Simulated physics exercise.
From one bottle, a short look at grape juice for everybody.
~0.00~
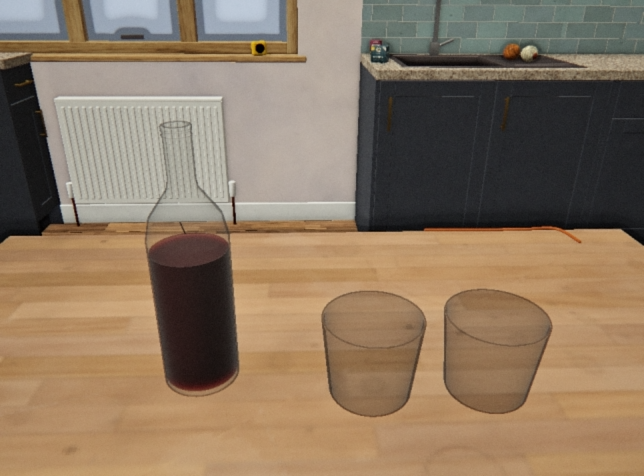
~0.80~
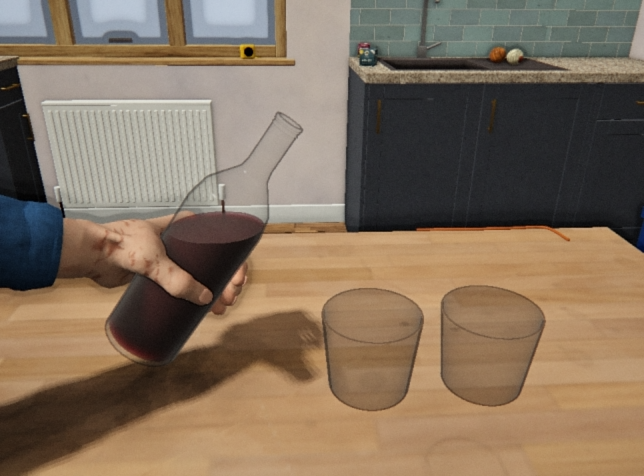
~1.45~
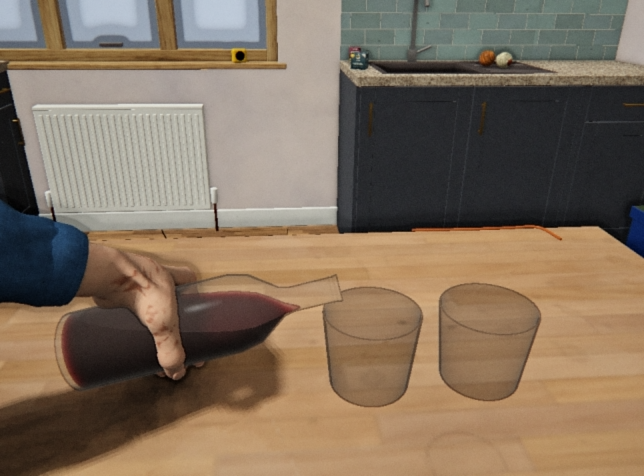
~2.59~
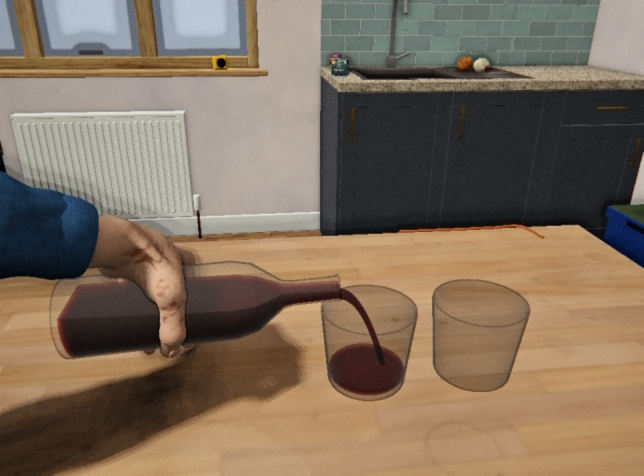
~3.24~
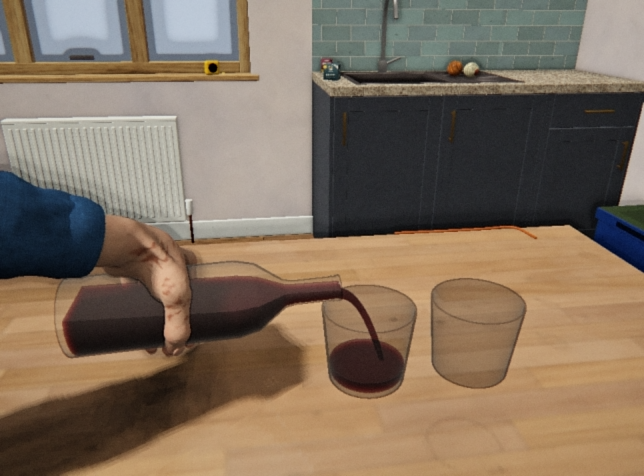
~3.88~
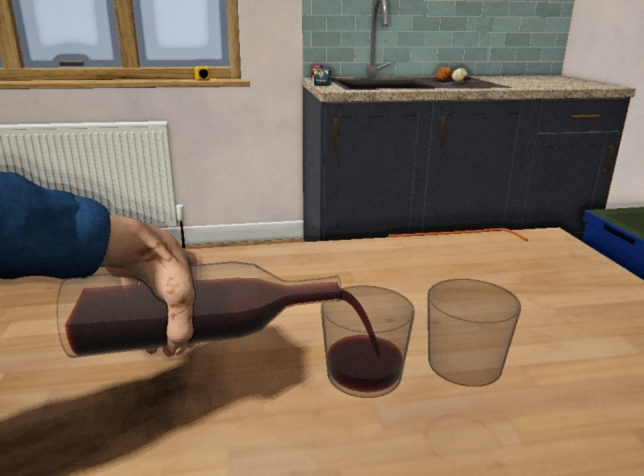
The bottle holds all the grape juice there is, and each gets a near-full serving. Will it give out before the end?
I think it won't cover all of them.
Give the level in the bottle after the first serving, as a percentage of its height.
The level stands close to 15 percent.
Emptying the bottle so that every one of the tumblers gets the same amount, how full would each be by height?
About 65 percent.
After 7.5 s, the first is about half full.
After 19.3 s, the first is done and the bottle has about a quarter of its load.
After 31.1 s, the bottle is empty with one filled and the next at about a third of a serving.
